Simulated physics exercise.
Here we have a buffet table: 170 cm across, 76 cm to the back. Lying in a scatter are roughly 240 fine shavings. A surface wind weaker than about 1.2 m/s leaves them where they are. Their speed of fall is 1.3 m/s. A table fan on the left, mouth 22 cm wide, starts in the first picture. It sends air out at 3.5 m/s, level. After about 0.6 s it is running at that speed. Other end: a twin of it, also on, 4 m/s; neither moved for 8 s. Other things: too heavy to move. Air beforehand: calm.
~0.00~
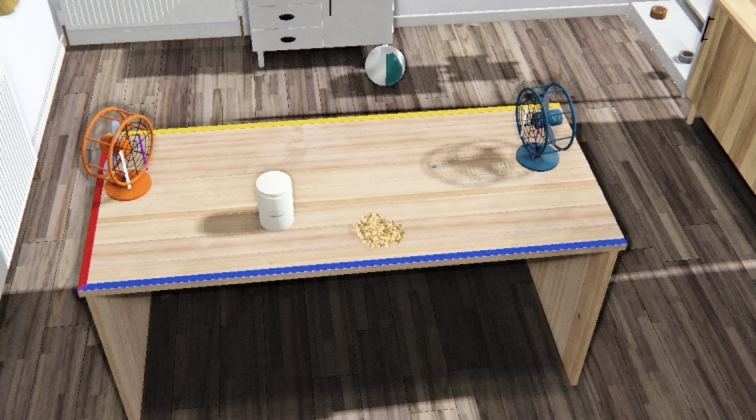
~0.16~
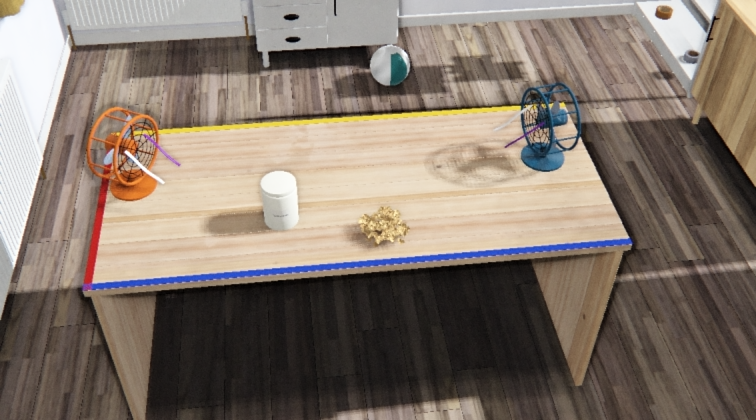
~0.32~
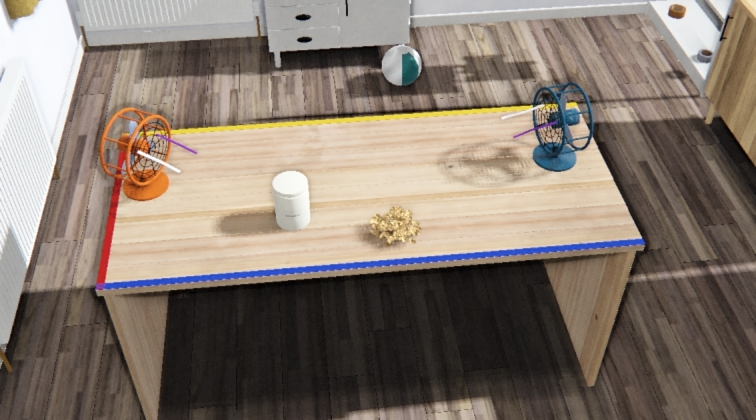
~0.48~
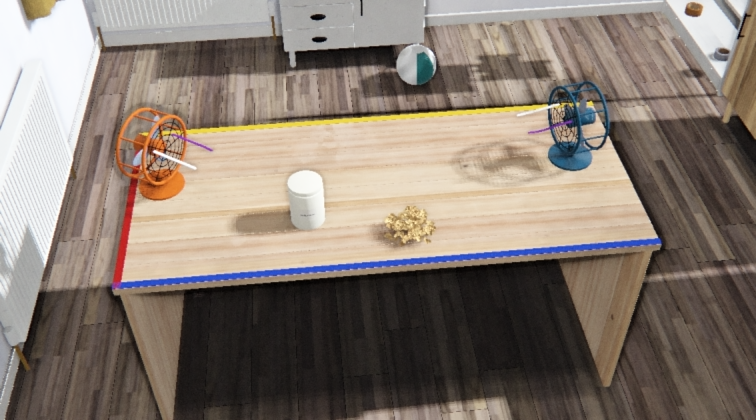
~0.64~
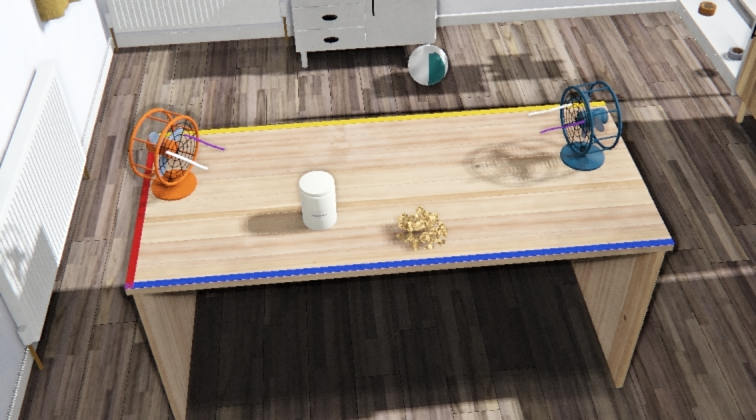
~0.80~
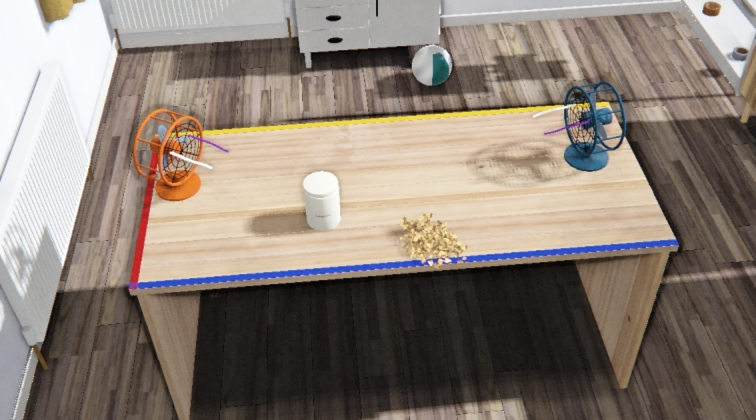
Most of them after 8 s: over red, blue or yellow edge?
Blue edge.
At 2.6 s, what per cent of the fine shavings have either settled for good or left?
100 %.
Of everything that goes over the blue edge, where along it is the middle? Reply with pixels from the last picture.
Median crossing point, approx. (416, 266).
After 1.6 s, 10 % are still on the top, 0 % are over the yellow edge, 90 % over the blue edge and 0 % over the red edge.
After 2.6 s, 10 % are still on the top, 0 % are over the yellow edge, 90 % over the blue edge and 0 % over the red edge.
After 4.4 s, 10 % are still on the top, 0 % are over the yellow edge, 90 % over the blue edge and 0 % over the red edge.
After 8.0 s, at the end, 0 % are over the yellow edge, 90 % over the blue edge and 0 % over the red edge.
